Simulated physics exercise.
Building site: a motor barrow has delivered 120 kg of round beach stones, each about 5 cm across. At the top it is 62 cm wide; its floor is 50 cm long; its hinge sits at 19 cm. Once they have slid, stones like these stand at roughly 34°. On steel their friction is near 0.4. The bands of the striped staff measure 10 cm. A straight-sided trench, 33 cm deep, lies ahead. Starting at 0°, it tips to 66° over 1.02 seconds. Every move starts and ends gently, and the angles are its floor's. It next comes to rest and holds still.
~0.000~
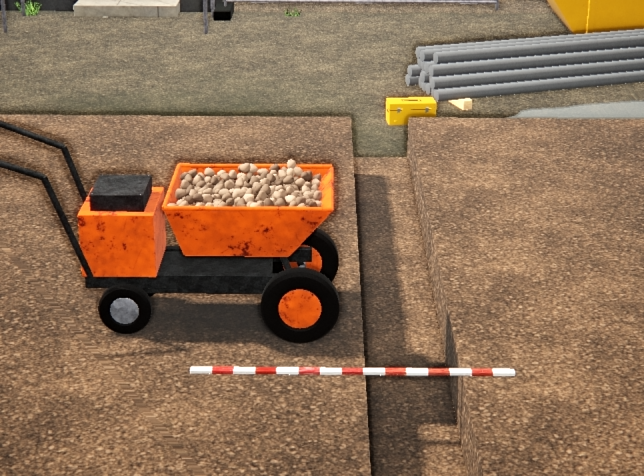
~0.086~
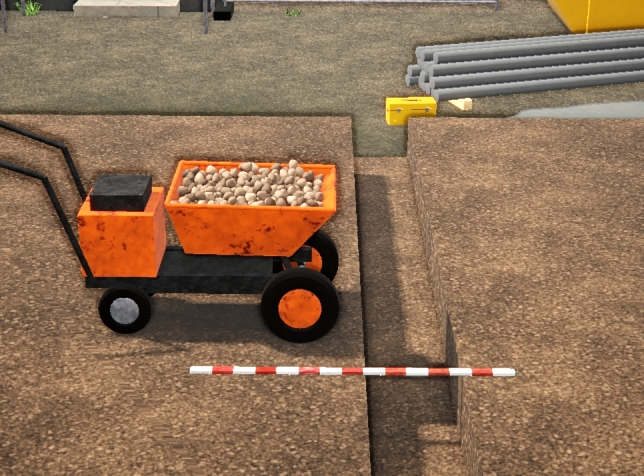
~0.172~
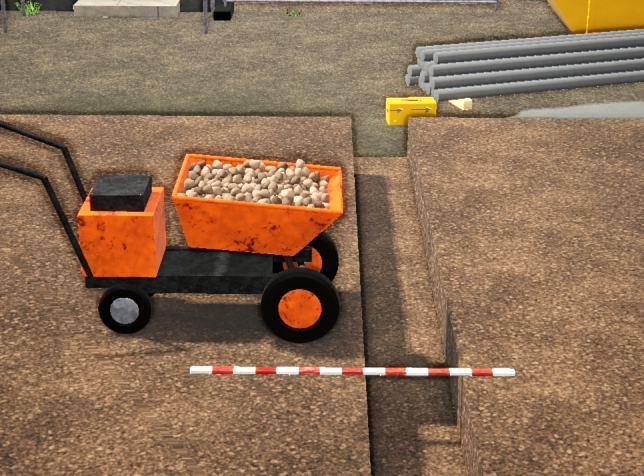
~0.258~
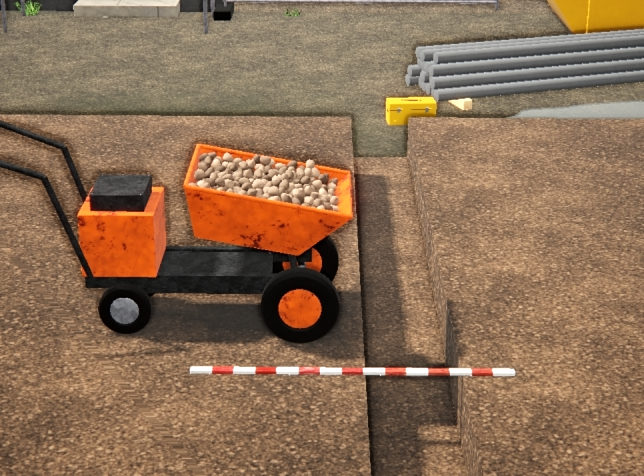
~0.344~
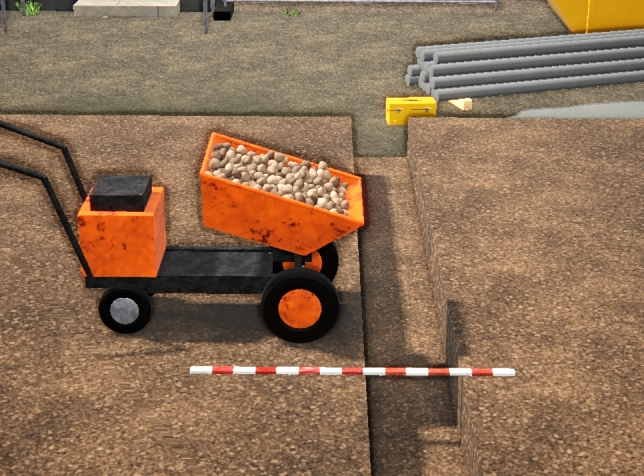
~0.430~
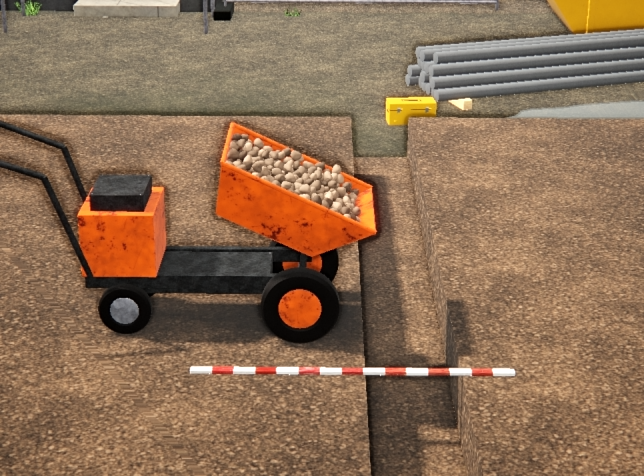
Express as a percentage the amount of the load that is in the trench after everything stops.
The amount is close to 54 per cent of the load.
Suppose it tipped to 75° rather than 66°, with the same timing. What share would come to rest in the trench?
Roughly 55 percent.
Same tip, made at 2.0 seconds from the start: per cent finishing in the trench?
70 %.
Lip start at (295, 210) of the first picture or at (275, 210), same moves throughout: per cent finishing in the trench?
About 95 per cent first, then about 100 per cent.
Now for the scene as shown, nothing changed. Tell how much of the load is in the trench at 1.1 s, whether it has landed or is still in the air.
25 per cent or so by then.
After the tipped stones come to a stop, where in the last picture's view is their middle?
I'd point somewhere around (444, 351).
After 0.8 s the floor is at 55°; 100 % in the skip; the foremost stones are at (404, 245).
After 1.1 s the floor is at 66°; 57 % in the skip, 25 % in the trench, 19 % past the trench; the foremost stones are at (499, 320).
After 1.5 s the floor is at 66°; 22 % in the skip, 33 % in the trench, 45 % past the trench; the foremost stones are at (616, 325).
After 3.4 s the floor is at 66°; 0 % in the skip, 54 % in the trench, 46 % past the trench; the foremost stones are past the picture's edge.
